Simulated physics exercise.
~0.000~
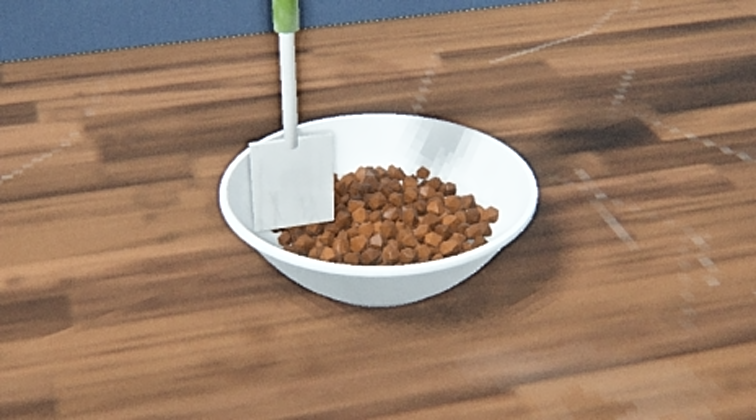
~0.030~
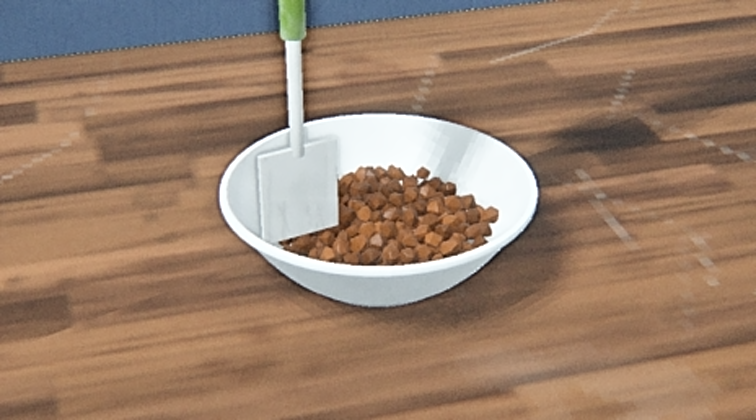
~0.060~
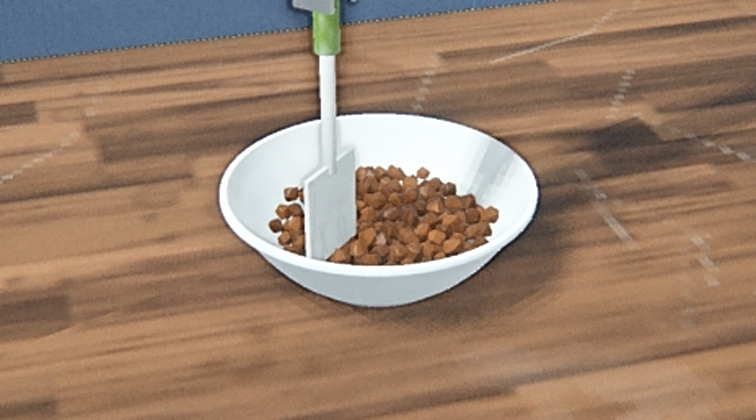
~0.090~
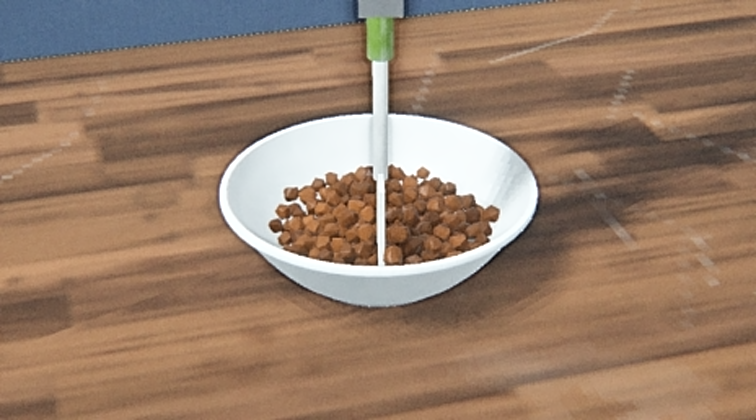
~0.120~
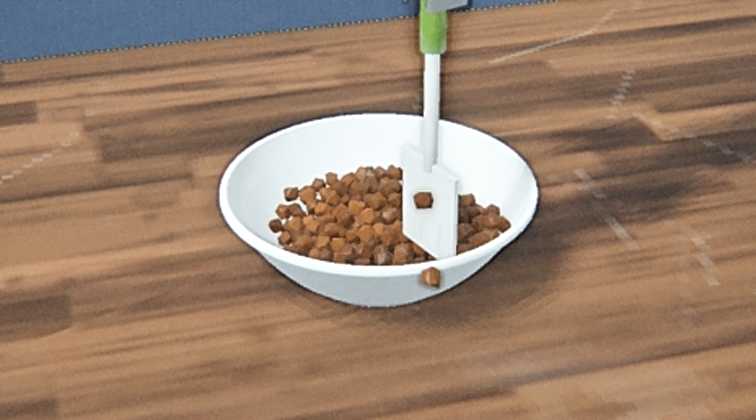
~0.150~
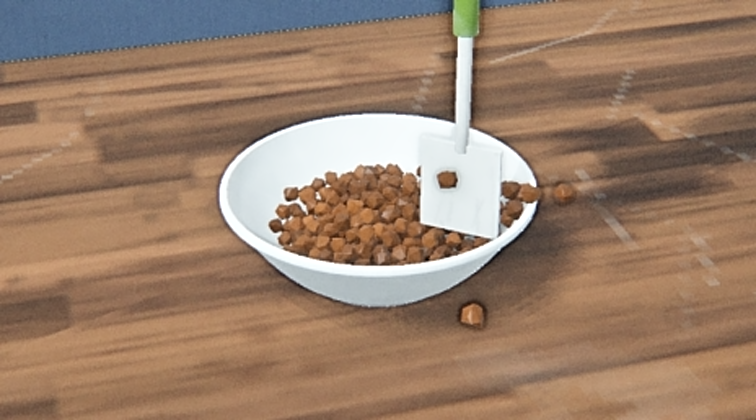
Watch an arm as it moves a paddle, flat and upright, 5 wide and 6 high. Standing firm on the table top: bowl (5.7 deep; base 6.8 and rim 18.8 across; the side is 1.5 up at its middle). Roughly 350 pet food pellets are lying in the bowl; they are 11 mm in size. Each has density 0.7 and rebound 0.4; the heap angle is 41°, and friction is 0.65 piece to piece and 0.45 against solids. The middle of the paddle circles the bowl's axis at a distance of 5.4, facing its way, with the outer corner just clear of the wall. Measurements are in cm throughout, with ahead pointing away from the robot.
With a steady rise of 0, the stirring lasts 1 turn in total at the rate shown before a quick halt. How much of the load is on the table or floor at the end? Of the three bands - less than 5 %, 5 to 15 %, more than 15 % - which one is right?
The right band is more than 15 %.
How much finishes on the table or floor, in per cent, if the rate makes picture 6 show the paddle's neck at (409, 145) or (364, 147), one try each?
Near 10 per cent for the first, near 5 per cent for the second.
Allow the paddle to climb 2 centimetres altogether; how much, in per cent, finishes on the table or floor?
Near 0 in a hundred.
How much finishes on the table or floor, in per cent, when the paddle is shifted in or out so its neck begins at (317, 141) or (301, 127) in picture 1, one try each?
45 and 35 per cent.
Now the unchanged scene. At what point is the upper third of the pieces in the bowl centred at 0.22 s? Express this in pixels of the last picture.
(387, 185), roughly.
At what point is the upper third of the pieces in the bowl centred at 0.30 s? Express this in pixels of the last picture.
Centre, approx.: (316, 202).
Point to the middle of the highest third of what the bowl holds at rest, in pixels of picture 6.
(366, 240).
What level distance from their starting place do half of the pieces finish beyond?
About 1 centimetres.
By 0.22 s, 220° round, highest piece 12 above the table; 336 in the bowl, 15 in flight or on the tool.
By 0.30 s, 299° round, highest piece 10 above the table; 315 in the bowl, 10 on the table or floor, 26 in flight or on the tool.
By 0.53 s, 0° round, highest piece 5 above the table; 281 in the bowl, 70 on the table or floor.
By 1.23 s, 0° round, highest piece 5 above the table; 281 in the bowl, 70 on the table or floor.
Final count, 281 in the bowl, 70 on the table or floor. That is 20 % on the table or floor.
